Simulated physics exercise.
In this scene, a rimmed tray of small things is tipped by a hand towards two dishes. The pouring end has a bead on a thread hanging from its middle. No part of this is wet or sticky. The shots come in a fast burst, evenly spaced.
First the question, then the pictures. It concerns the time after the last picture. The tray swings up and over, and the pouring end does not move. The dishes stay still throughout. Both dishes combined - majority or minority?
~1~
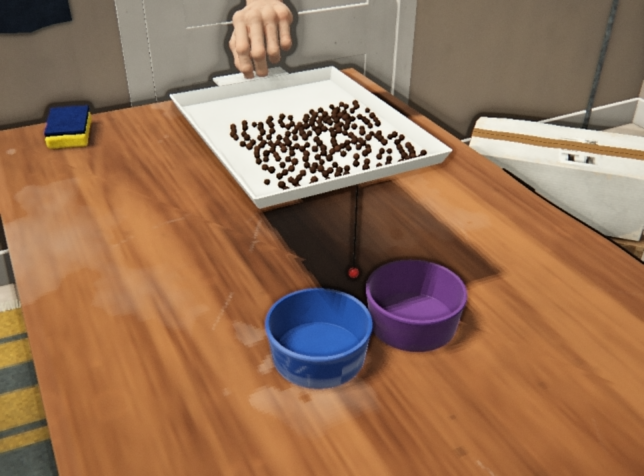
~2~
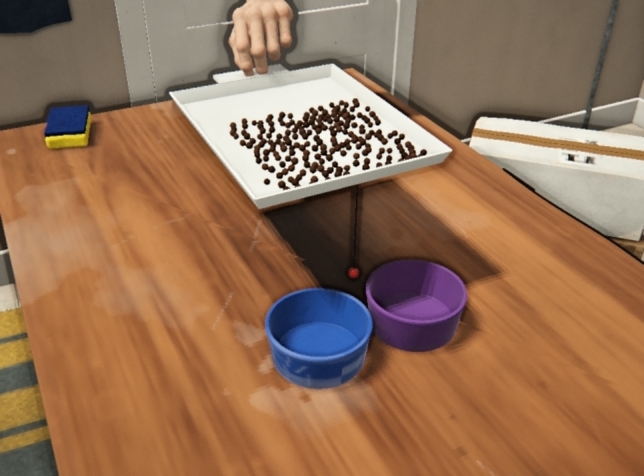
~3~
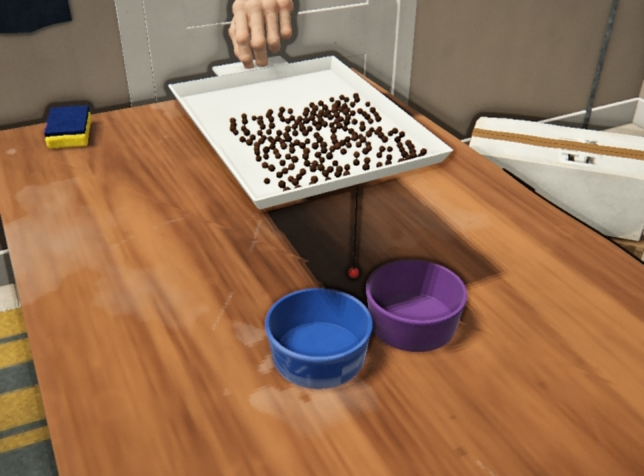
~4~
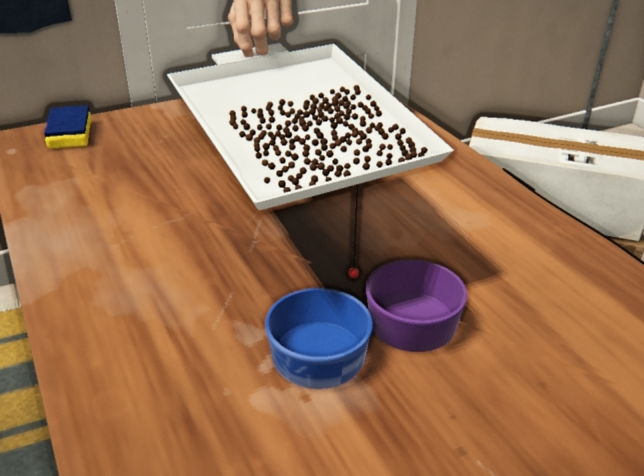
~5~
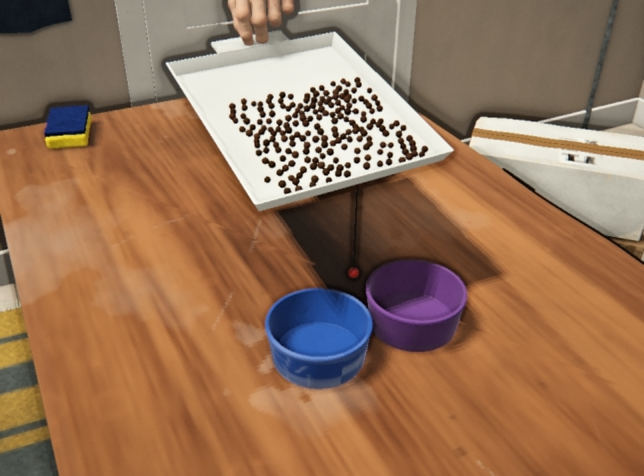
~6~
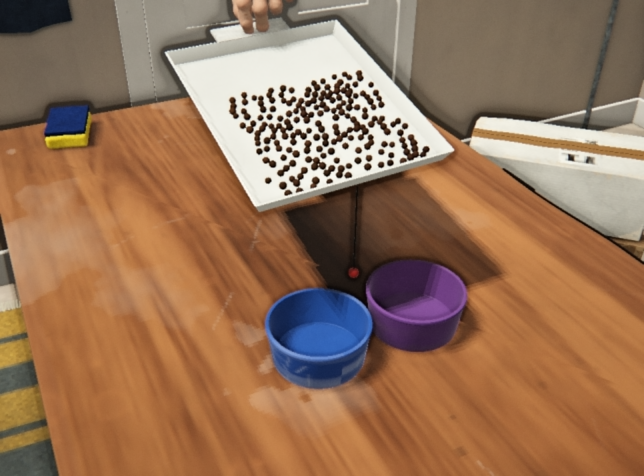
Mostly caught.
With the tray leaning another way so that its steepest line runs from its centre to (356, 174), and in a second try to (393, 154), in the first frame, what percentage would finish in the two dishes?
In order, 90 in a hundred and 40 in a hundred.
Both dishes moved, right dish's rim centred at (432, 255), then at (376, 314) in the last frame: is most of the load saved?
Well, the minor share the first time and the bulk the second time.
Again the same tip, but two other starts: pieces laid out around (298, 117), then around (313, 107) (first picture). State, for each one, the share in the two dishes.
Close to 80 per cent, followed by close to 80 per cent.
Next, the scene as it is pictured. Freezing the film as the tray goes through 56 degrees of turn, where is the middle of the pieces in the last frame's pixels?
Roughly (344, 169).
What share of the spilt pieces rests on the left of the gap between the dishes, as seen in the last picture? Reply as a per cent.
Close to 70 per cent.
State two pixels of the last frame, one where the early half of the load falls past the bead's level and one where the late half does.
Near (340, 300) and later near (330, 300).
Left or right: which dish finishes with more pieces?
Note: Fuller is the one placed left.
Soon after the last picture, tray tipped steeply; nearly all on the tray; a stray few in the air.
A little later, tray tipped right over; a stray few on the tray; about half in the left dish; about a quarter in the right dish; a small part outside both; a small part in the air.
Later still, tray tipped past a quarter turn; about half in the left dish; about a quarter in the right dish; about a quarter outside both.
At rest, tray tipped past a quarter turn; about half in the left dish; about a quarter in the right dish; about a quarter outside both.
